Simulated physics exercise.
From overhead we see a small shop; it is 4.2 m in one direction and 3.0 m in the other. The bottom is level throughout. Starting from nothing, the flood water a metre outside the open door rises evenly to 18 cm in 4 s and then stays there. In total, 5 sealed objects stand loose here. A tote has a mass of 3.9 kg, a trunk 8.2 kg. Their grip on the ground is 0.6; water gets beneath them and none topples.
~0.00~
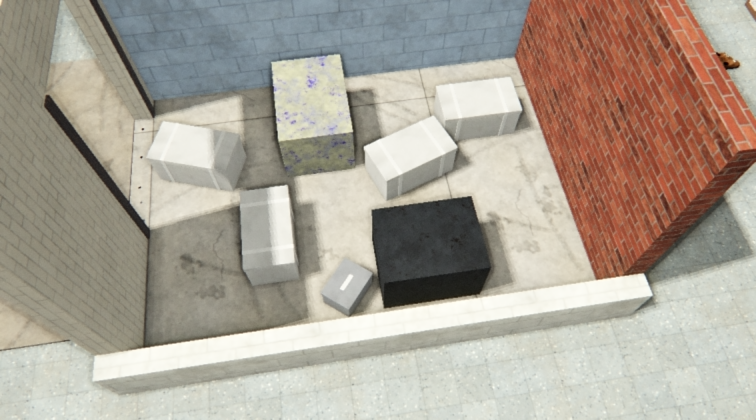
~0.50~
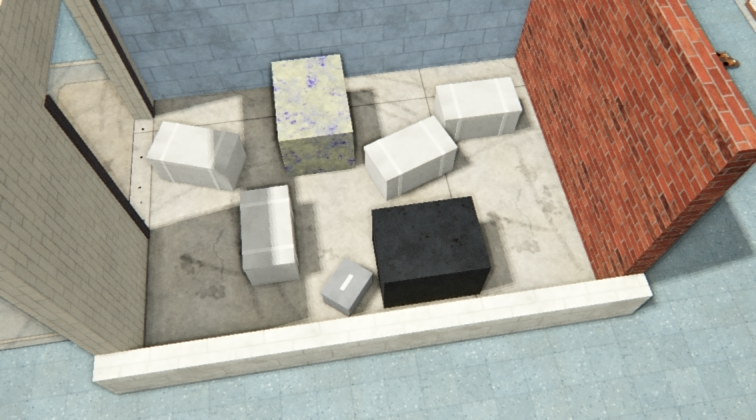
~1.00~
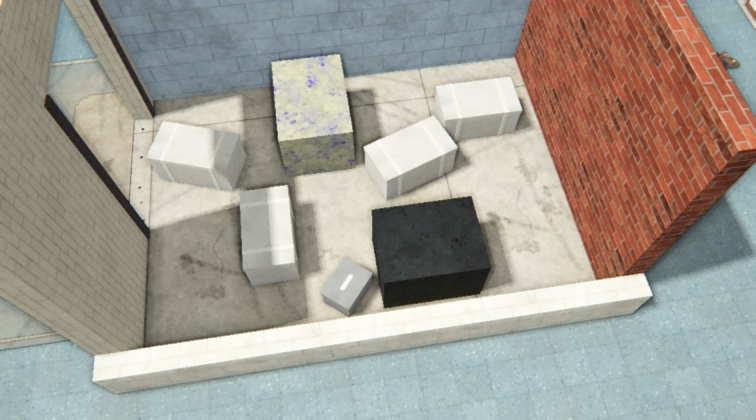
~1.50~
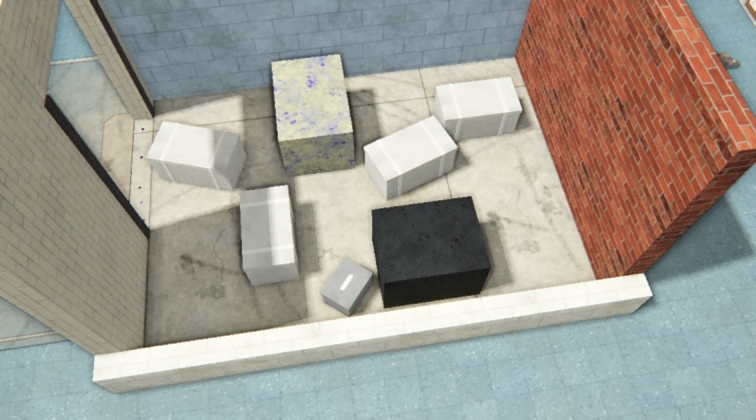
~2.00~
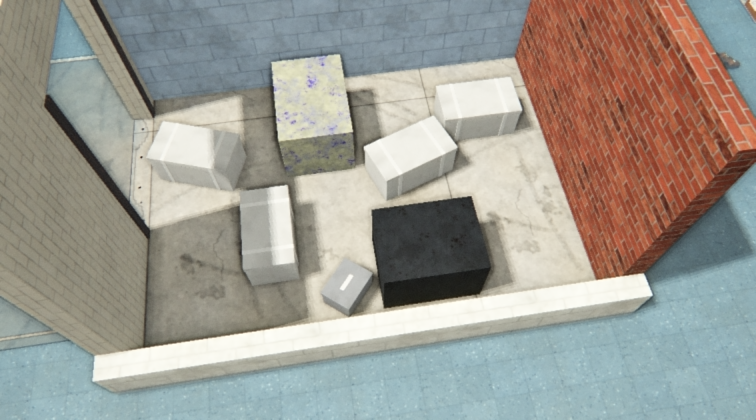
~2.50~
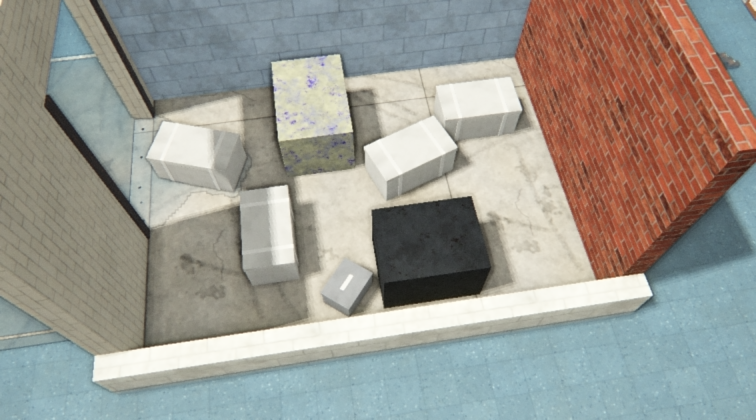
In a small walled shop seen from above, bluish water spread across the paving outside and began creeping in through the opening on the left, while the boxes and blocks inside stayed still.
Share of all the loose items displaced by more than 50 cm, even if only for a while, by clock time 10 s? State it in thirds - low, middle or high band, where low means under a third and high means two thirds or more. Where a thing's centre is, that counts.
Middle band.
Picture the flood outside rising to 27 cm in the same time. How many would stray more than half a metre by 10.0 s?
In that case the number is 3.
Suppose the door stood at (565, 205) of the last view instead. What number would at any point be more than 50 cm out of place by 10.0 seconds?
You'd get 3 in that case.
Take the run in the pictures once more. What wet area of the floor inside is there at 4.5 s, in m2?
Somewhere around 4.0 m2, roughly.
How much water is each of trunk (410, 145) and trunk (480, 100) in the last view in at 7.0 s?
Roughly 3 and 2 cm.
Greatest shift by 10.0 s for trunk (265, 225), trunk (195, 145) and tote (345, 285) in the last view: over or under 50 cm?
First farther, then farther, then not as far.
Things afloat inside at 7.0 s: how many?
Of them, 3.
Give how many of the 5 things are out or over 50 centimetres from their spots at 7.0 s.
The number comes to 2.
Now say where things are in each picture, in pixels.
In the first picture, a tote at (347, 283) rests on the ground; a trunk at (479, 98) rests on the ground; water covers 0.0 m2; 0 of 5 have shifted.
In the second picture, a tote at (347, 283), on the bottom; a trunk at (479, 98), on the bottom; 0.0 m2 under water; 0 of 5 have shifted.
In the third picture, a tote at (347, 283) rests on the ground; a trunk at (479, 98), on the bottom; 0.0 m2 under water; 0 of 5 have shifted.
In the fourth picture, a tote at (347, 283) rests on the ground; a trunk at (479, 98) rests on the ground; water covers 0.0 m2; 0 of 5 have shifted.
In the fifth picture, a tote at (347, 283) rests on the ground; a trunk at (479, 98), on the bottom; 0.0 m2 under water; 0 of 5 have shifted.
In the sixth picture, a tote at (347, 283) rests on the ground; a trunk at (479, 98), on the bottom; water covers 0.3 m2; 0 of 5 have shifted.
After 3.5 s 0 of 5 are over 50 cm from their spots; 0 afloat.
After 4.5 s 1 of 5 are over 50 cm from their spots; 1 afloat.
After 7.0 s 2 of 5 are over 50 cm from their spots; 3 afloat.
After 10.0 s 2 of 5 are over 50 cm from their spots, and 2 have been at some point; 5 afloat.
